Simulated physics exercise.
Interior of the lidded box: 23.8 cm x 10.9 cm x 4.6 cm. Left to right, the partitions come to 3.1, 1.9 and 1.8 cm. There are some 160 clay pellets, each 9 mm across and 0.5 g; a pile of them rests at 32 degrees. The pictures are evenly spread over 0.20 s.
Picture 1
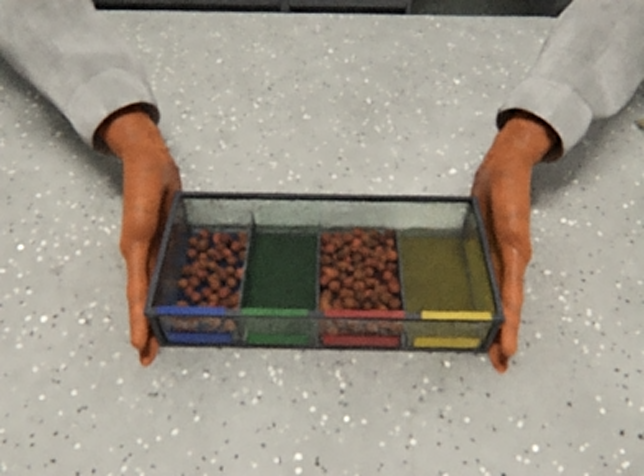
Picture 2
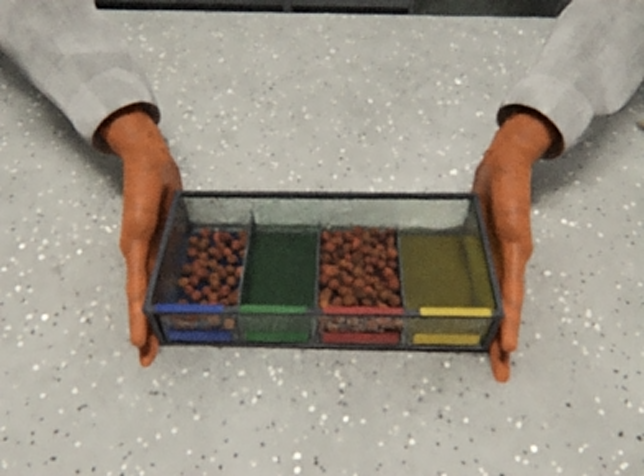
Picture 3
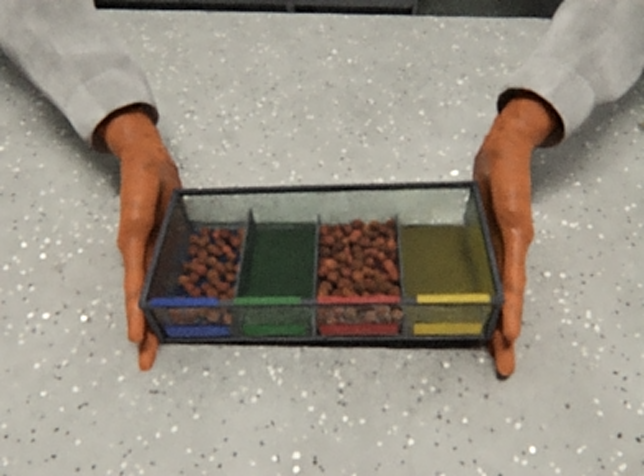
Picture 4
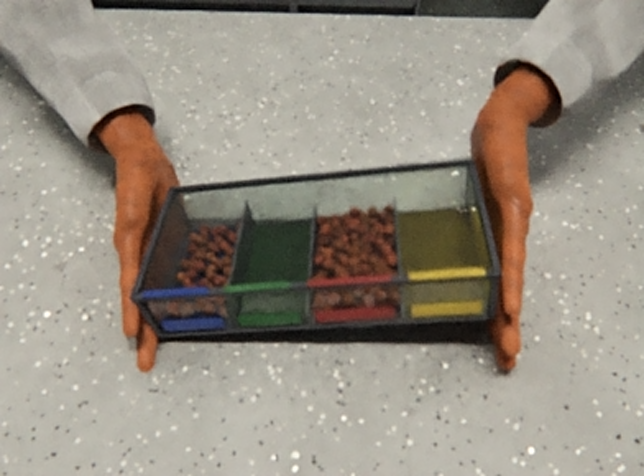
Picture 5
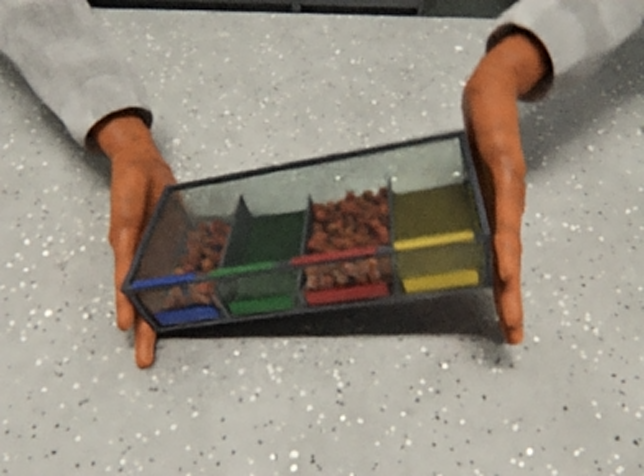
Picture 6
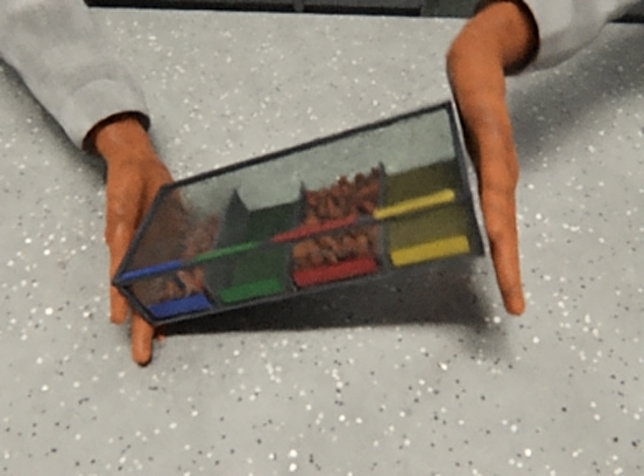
The clip shows two hands holding a clear four-section box with small reddish-brown balls in the blue-marked and red-marked sections; the box is nearly level at first, then the right hand raises its right side, tilting it progressively.
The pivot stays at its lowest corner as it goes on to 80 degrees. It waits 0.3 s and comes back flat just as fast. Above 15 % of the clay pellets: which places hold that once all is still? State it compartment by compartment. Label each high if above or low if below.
Red: High; blue: High; green: High; yellow: Low.
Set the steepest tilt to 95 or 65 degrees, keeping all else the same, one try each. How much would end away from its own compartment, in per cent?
About 55 and 15 per cent.
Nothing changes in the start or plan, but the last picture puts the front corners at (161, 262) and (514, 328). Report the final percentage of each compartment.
Each compartment ends like this: Red 50 per cent, blue 25 per cent, green 0 per cent, yellow 25 per cent.
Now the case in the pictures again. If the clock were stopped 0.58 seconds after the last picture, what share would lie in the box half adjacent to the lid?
I'd put it at some 30 percent.
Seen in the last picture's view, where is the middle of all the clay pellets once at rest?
I'd put it at about (233, 250).
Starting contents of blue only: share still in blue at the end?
Fraction kept: Approx. 100 %.
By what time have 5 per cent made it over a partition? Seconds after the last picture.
It comes at roughly 0.40 s.
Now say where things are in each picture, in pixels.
In the first picture, box tilt 0 degrees, front corners at (151, 310) and (498, 316); red 65 %, blue 35 %.
In the second picture, box tilt 1 degrees, front corners at (150, 308) and (498, 313).
In the third picture, box tilt 5 degrees, front corners at (145, 303) and (498, 298), lowest corner left back.
In the fourth picture, box tilt 10 degrees, front corners at (138, 296) and (494, 272), lowest corner left back.
In the fifth picture, box tilt 17 degrees, front corners at (128, 287) and (483, 235), lowest corner left back.
In the sixth picture, box tilt 24 degrees, front corners at (119, 280) and (465, 195), lowest corner left back; red 65 %, blue 35 %.
Then, 0.58 s after the last picture, tilt 80 degrees; red 25 %, blue 50 %, green 25 %.
Then, 0.97 s after the last picture, tilt 44 degrees; red 20 %, blue 55 %, green 25 %.
Then, 1.44 s after the last picture, tilt 0 degrees; red 20 %, blue 55 %, green 25 %.
In the end, red 20 %, blue 55 %, green 25 %, yellow 0 %.
